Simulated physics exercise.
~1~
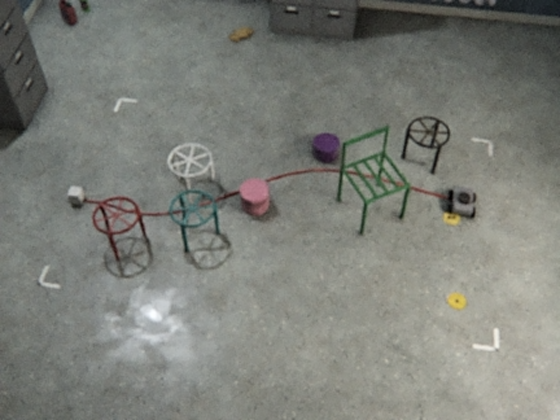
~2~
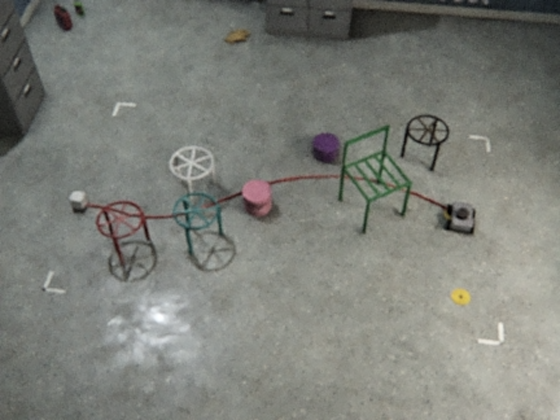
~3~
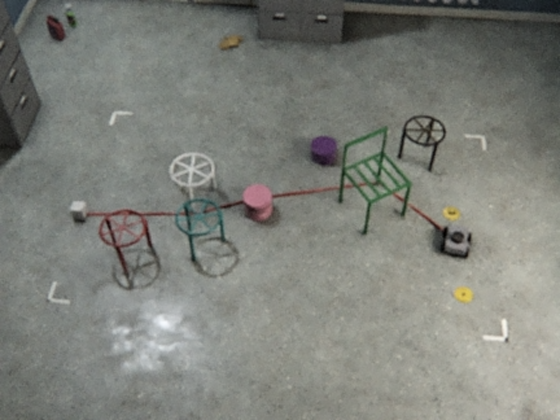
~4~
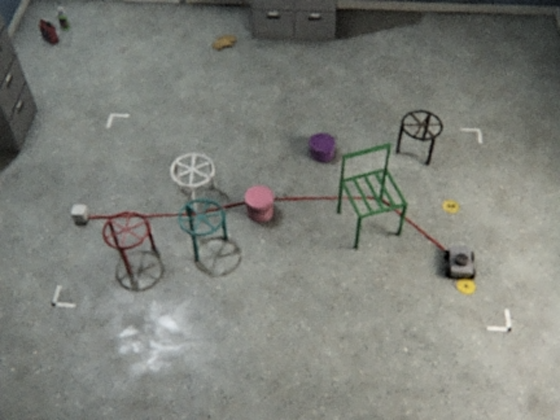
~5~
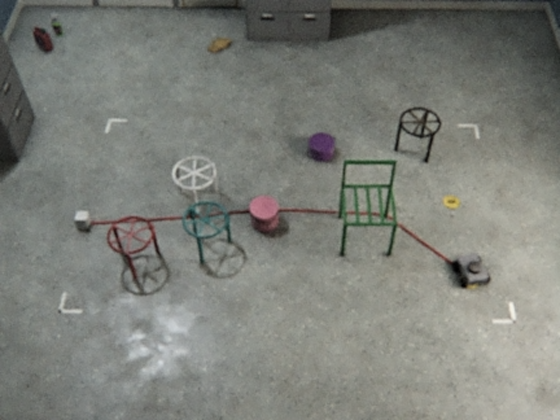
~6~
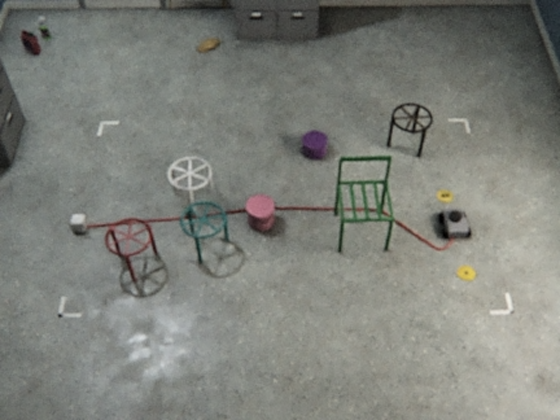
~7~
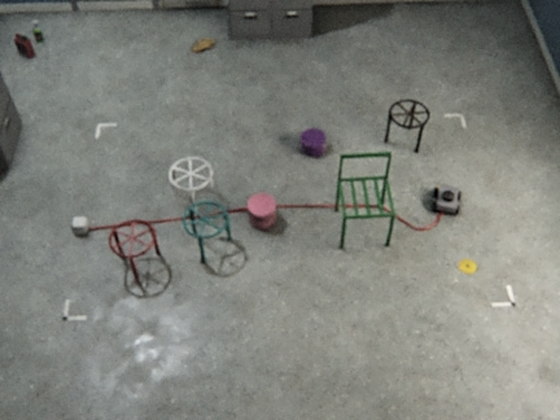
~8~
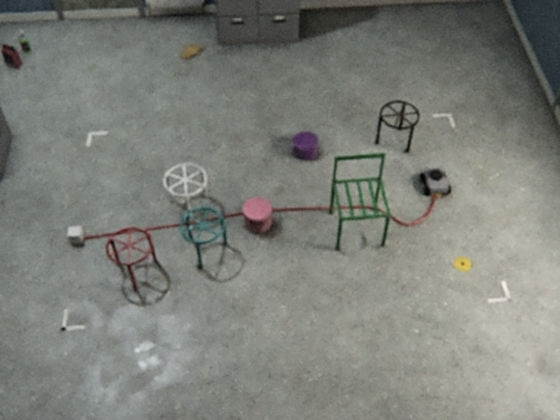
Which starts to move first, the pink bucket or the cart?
The cart starts to move first, and the pink bucket shifts only later.
